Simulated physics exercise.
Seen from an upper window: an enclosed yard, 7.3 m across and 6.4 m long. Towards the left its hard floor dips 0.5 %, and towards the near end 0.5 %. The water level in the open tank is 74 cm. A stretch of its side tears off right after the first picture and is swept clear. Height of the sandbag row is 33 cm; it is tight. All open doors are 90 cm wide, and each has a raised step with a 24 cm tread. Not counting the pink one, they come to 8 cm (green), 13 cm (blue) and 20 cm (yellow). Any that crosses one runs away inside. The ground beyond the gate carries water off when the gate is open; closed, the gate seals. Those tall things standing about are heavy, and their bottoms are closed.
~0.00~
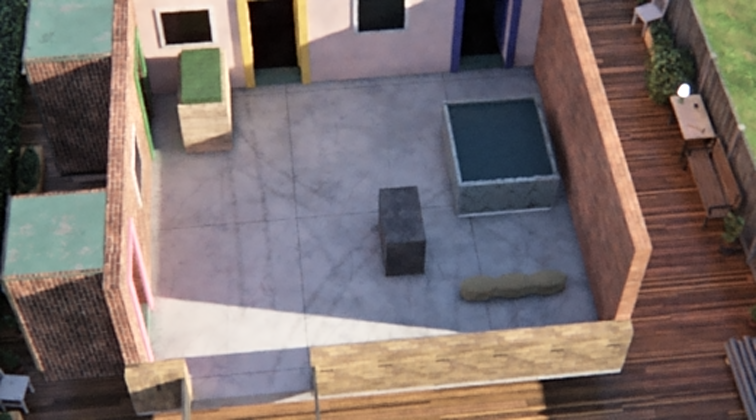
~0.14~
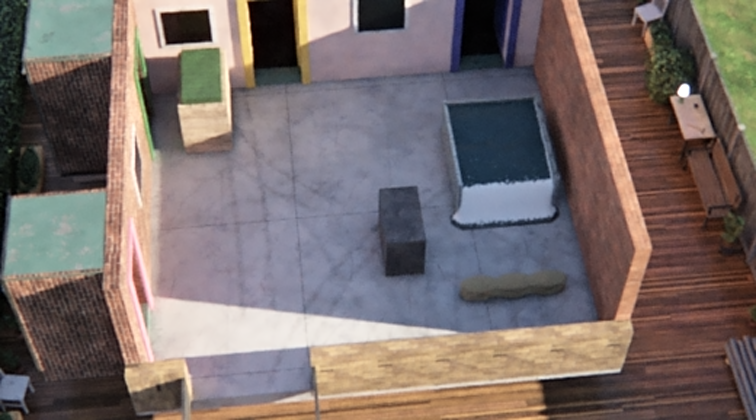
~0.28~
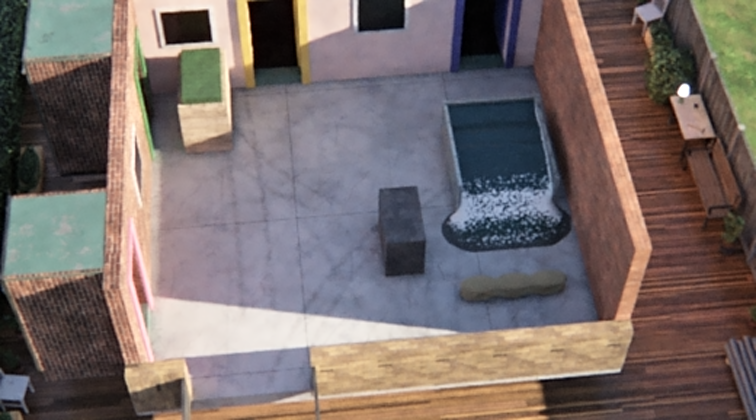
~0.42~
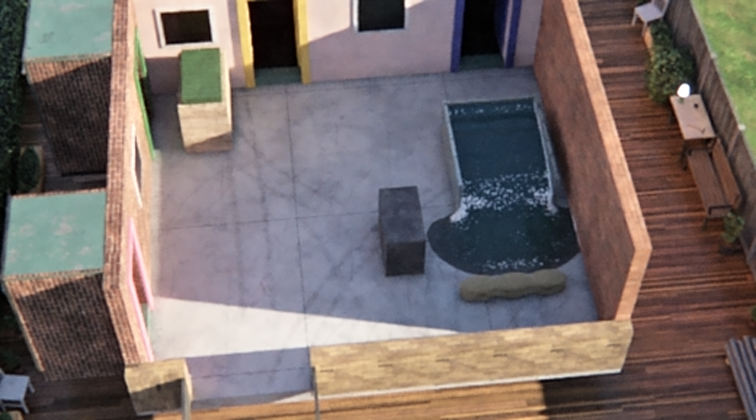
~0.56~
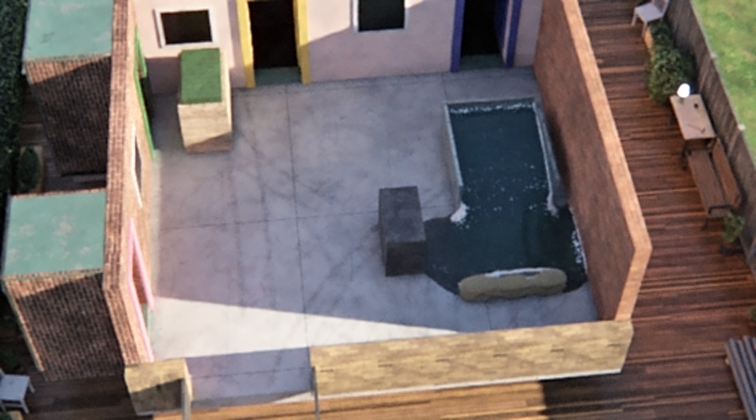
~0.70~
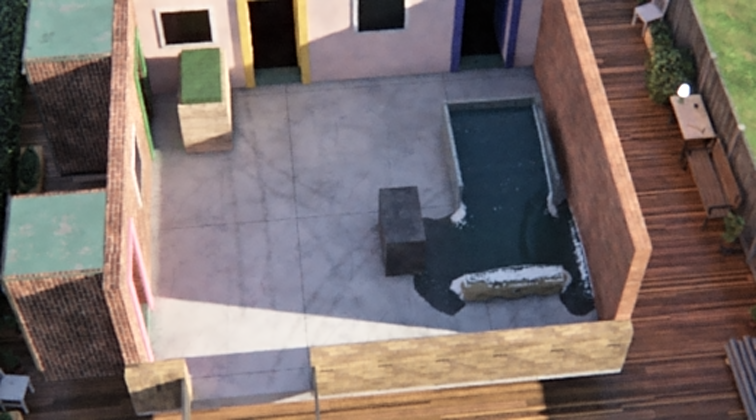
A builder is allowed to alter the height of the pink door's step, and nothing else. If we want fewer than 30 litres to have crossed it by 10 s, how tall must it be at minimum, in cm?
It needs to be roughly 13 cm tall.
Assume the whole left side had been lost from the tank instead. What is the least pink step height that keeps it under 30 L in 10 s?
At least roughly 7.5 centimetres tall.
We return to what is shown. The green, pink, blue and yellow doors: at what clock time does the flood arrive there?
So green sees it at 6.0 s, pink at 3.4 s, blue at 4.0 s and yellow at 5.5 s.
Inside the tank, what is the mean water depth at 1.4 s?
Near 33 cm, averaged.
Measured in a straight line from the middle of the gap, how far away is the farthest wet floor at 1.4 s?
Reach: Approx. 3.8 m.
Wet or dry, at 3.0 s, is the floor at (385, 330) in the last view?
At that moment it's submerged.
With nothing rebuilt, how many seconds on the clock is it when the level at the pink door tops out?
Around 4.0 s, give or take.
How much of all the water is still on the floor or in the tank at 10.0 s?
Something near 86 out of a hundred parts.
After 1.4 s water covers 20 % of the floor, deepest (50 cm) near (519, 281); it has not reached the pink door.
After 3.0 s water covers 45 % of the floor, deepest (26 cm) near (429, 262); it has not reached the pink door.
After 10.0 s water covers 95 % of the floor, deepest (11 cm) near (152, 148); 7 cm at the pink door, 0 litres in over its 22 cm step.
At the pink door as built, the water arrived by 3.4 s and peaked near 22 cm at 4.0 s.
Run again over the same 10 s with other heights there, 63 litres in over 10.5 cm, 19 litres over 14.5 cm. The limit of 30 litres is kept from about 13 cm up.
